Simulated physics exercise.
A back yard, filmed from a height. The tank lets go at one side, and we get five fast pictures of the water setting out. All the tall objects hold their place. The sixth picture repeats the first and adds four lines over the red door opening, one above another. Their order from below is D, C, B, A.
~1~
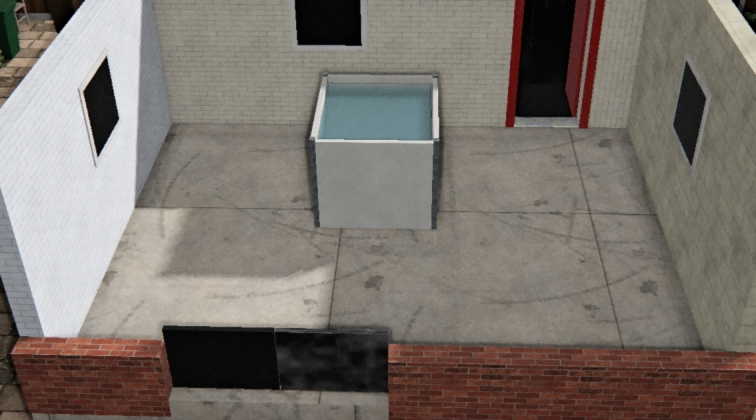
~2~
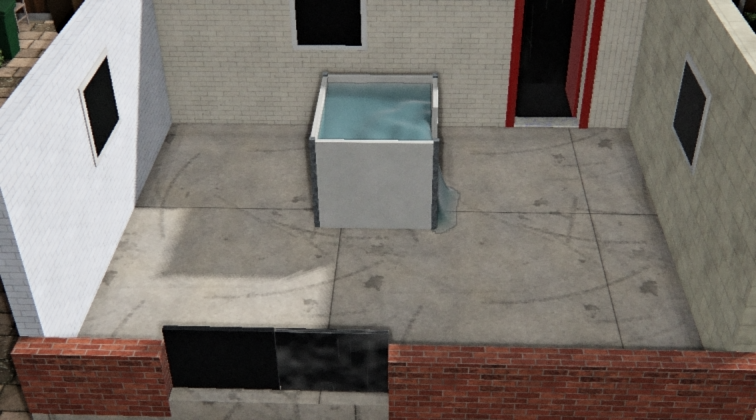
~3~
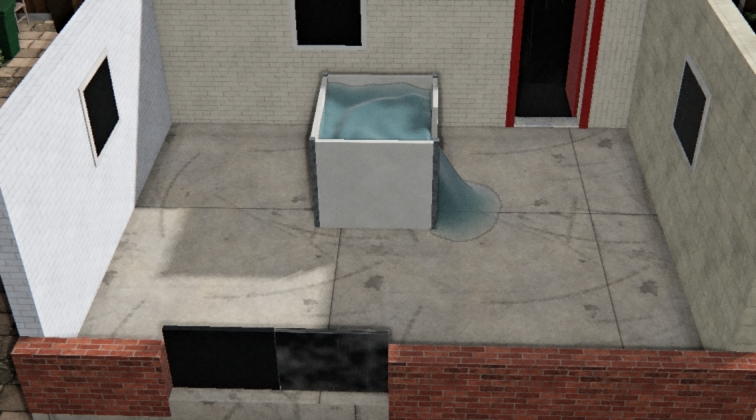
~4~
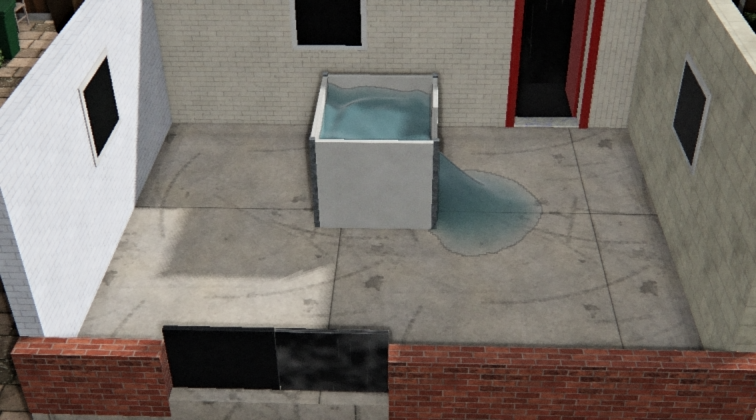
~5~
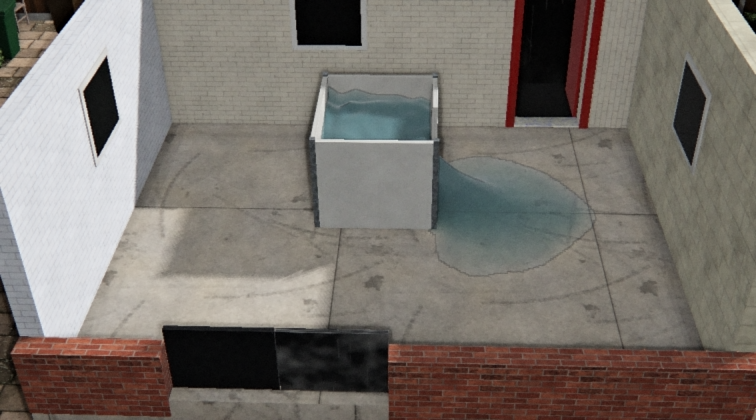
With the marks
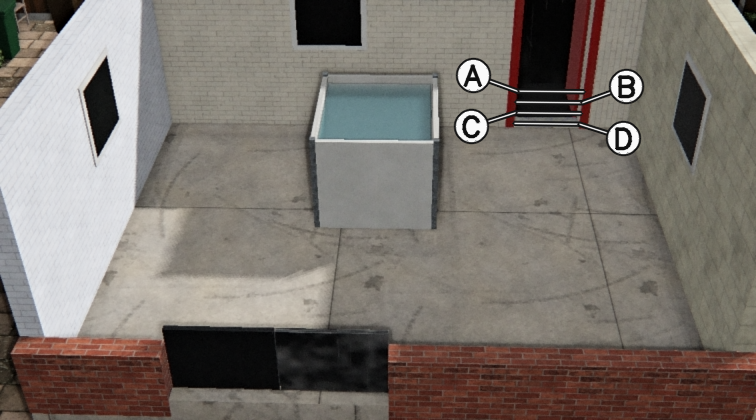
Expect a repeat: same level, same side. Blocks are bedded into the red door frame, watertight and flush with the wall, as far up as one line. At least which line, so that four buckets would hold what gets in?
The answer is line C.
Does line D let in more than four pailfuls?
Yes, that goes wrong.
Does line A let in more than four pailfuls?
No, that is safe.
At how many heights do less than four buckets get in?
Three of them.
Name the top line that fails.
Line D.
On the marked copy, A at (550, 91); B at (549, 102); C at (548, 113); D at (547, 123); from the bottom up D, C, B, A.
With A, nothing gets over.
With B, nothing gets over.
With C, nothing gets over.
With D, about 8 bucketfuls get in.
